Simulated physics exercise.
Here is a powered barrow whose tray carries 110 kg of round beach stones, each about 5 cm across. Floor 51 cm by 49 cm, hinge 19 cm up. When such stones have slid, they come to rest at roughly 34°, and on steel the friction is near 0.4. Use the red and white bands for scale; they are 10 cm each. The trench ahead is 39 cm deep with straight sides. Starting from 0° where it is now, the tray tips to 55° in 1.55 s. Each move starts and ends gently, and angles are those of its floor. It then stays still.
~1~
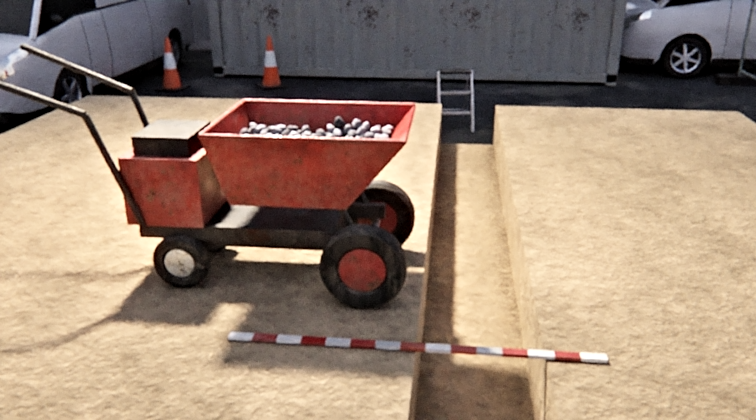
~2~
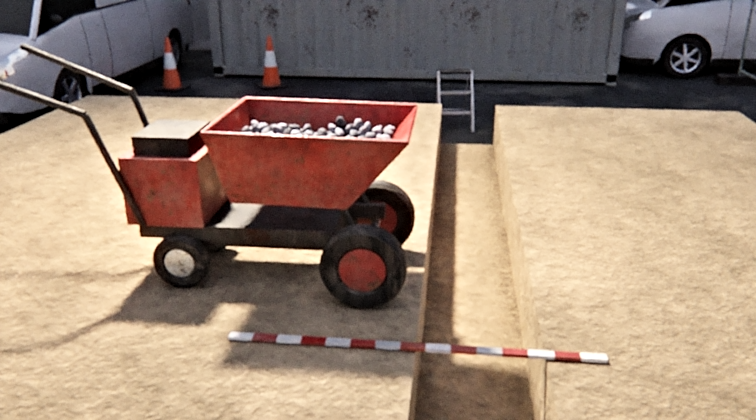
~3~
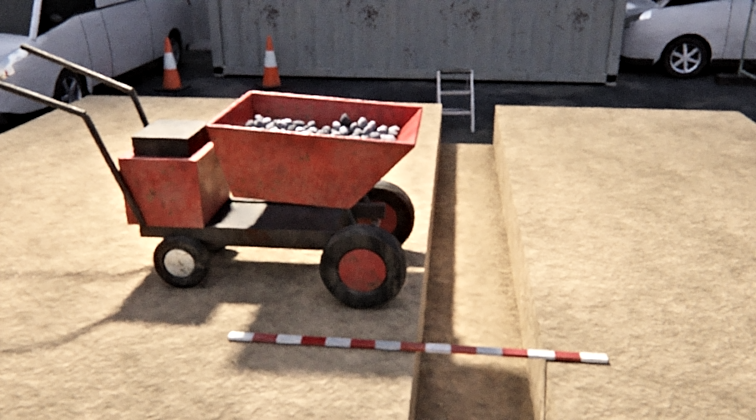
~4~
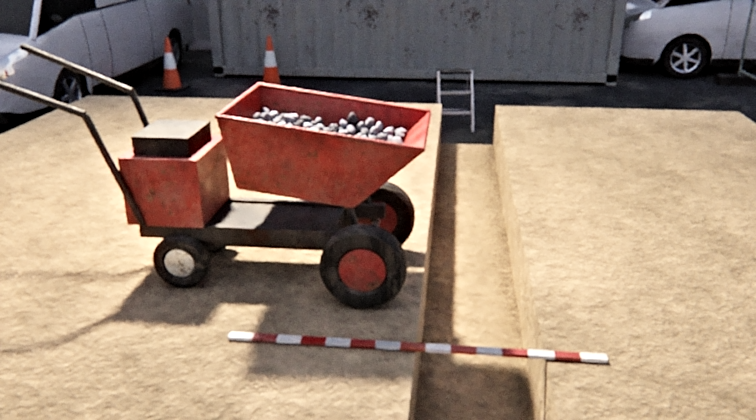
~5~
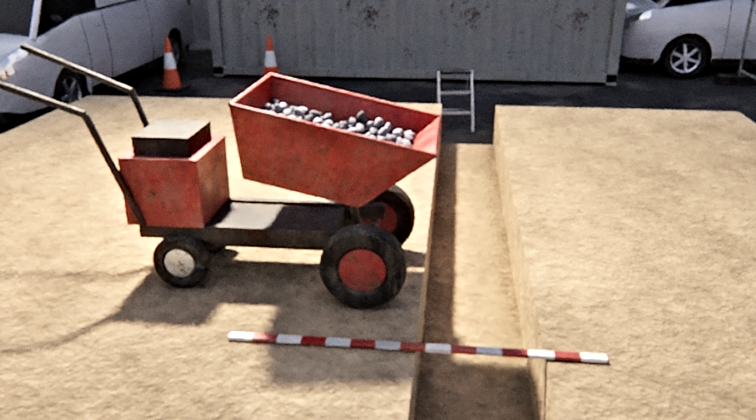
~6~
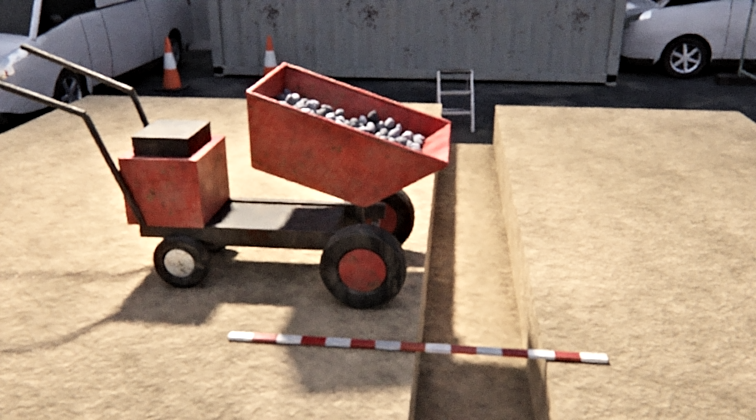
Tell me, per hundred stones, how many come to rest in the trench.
37 per hundred.
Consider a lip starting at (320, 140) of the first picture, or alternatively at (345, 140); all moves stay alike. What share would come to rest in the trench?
Some 65 and some 65 per cent, in that order.
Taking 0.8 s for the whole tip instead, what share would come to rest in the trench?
It would be near 30 percent.
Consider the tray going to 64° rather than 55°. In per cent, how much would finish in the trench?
It would come to about 50 percent.
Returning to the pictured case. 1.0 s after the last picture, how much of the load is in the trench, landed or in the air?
About 10 per cent by then.
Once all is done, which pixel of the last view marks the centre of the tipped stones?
Roughly (521, 337), I'd say.
Then, 0.6 s after the last picture the floor is at 46°, 100 % in the tray; the foremost stones are at (461, 189).
Then, 1.0 s after the last picture the floor is at 55°, 88 % in the tray, 9 % in the trench, 3 % past the trench; the foremost stones are at (553, 281).
Then, 1.4 s after the last picture the floor is at 55°, 63 % in the tray, 15 % in the trench, 23 % past the trench; the foremost stones are at (631, 291).
Then, 3.3 s after the last picture the floor is at 55°, 36 % in the tray, 37 % in the trench, 27 % past the trench; the foremost stones are at (711, 294).
